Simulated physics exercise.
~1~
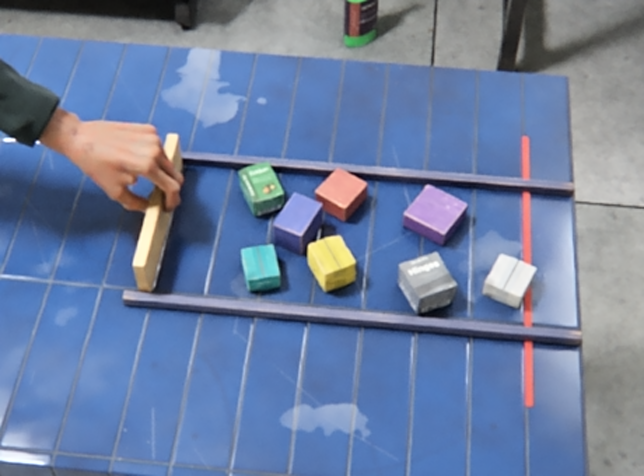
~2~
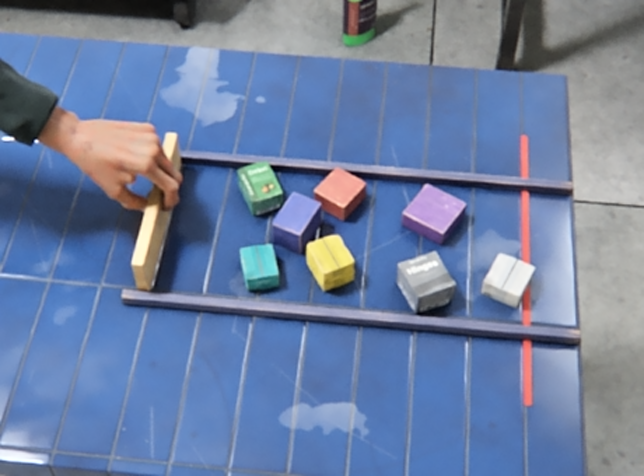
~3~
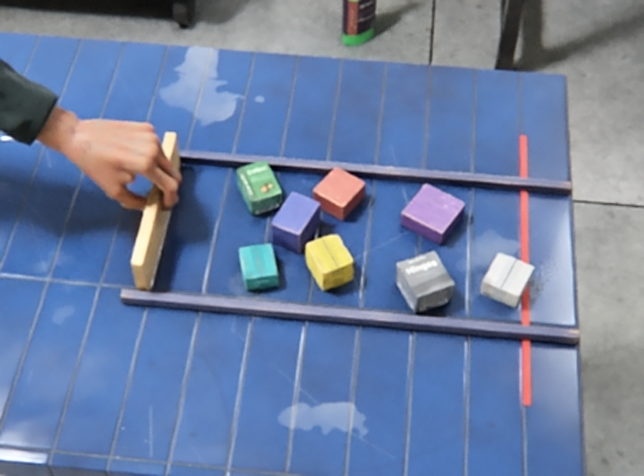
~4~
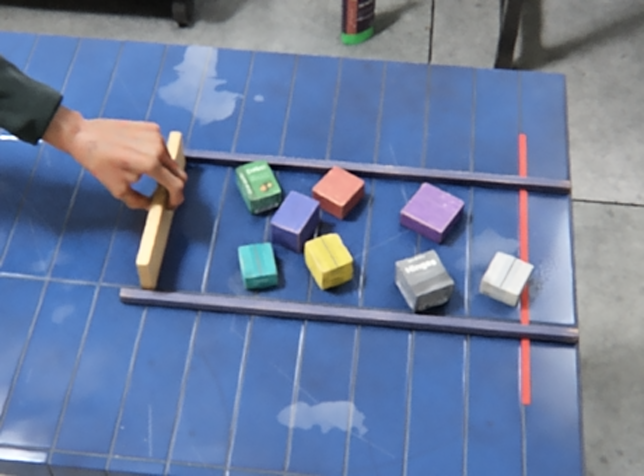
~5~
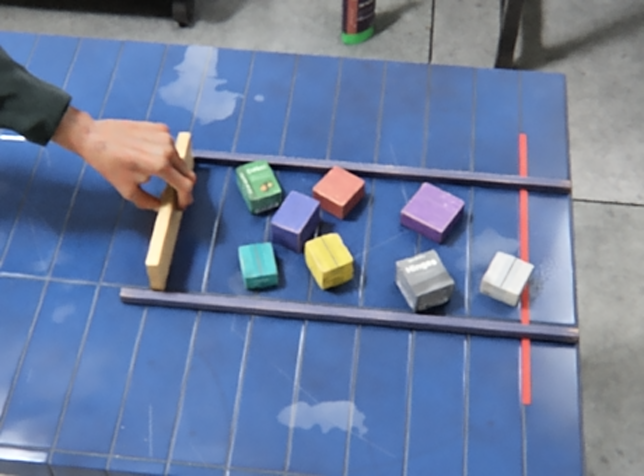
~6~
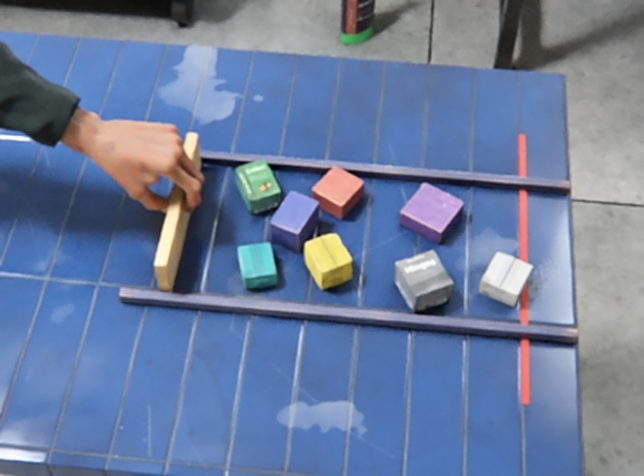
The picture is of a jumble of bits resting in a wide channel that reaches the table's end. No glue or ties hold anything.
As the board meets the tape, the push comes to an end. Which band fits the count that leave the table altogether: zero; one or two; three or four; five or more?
I expect the edge to claim three or four.
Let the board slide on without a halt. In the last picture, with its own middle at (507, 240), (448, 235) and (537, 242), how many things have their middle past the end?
3; 0; 5.
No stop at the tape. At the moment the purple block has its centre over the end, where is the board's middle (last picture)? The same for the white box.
When the purple block crosses, the middle is near (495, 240); when the white box crosses, near (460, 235).
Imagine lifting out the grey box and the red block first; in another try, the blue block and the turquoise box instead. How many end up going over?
The answer is 2 and then 3.
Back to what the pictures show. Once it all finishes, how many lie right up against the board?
3 of them.
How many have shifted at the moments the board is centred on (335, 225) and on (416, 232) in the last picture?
The count is 7 at the first point and 8 at the second.
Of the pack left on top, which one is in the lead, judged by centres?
Result: Yellow box.
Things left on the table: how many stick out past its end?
That'd be 2.
Early on, none off yet; white box at rest near (506, 279); purple block at rest near (432, 213); grey box at rest near (423, 281).
A while later, none off yet; white box moving near (512, 279); purple block travelled about its own width near (477, 222); grey box travelled about its own width near (466, 293).
Further along, none off yet; white box leaning a little near (585, 275); purple block travelled well along near (552, 237); grey box travelled well along near (564, 304).
Finally, the number that fall off is three or four; lost, red block, grey box, purple block and white box.
